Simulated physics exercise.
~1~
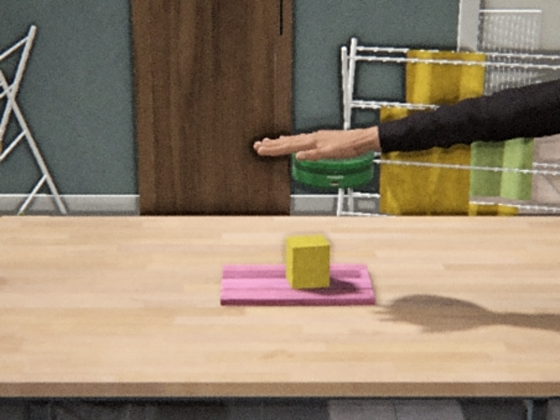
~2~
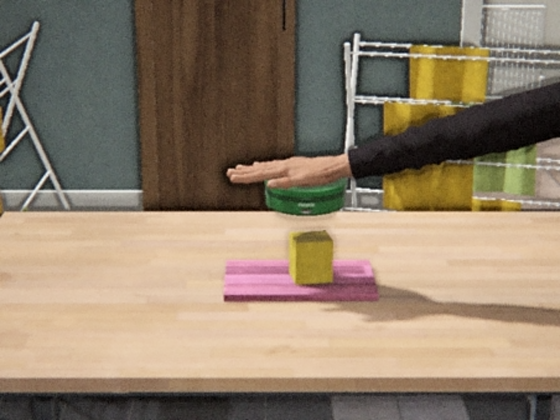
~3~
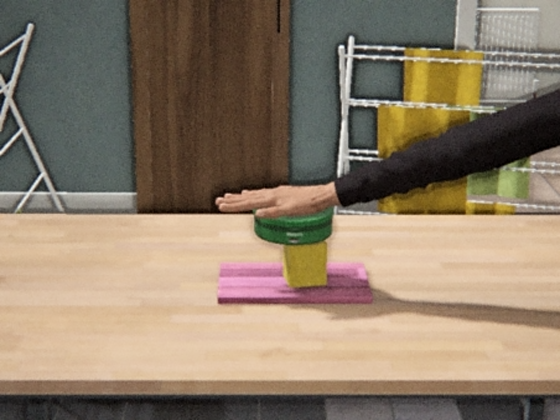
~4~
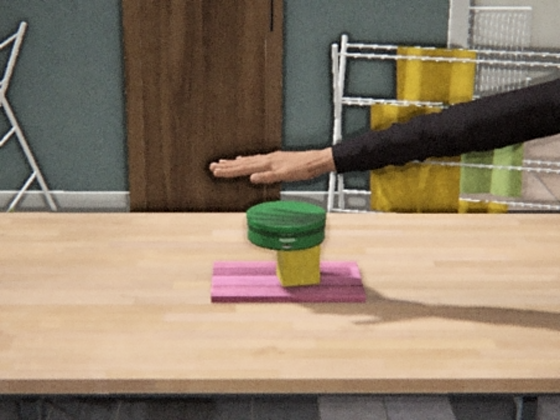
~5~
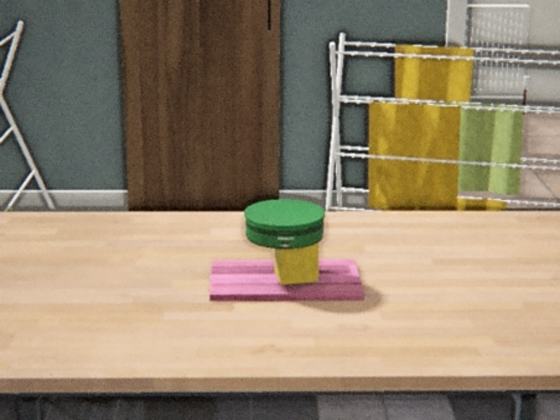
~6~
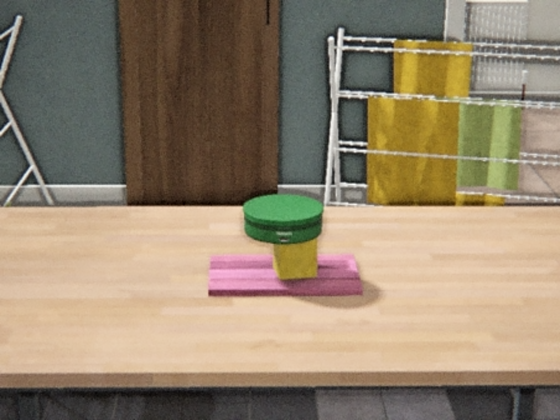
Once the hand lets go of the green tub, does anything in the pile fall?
No, nothing falls. The green tub stays balanced on the yellow block, which remains standing on the pink board.
Green tub being lowered by a hand onto a yellow block on a pink board, staying balanced after the hand withdraws.
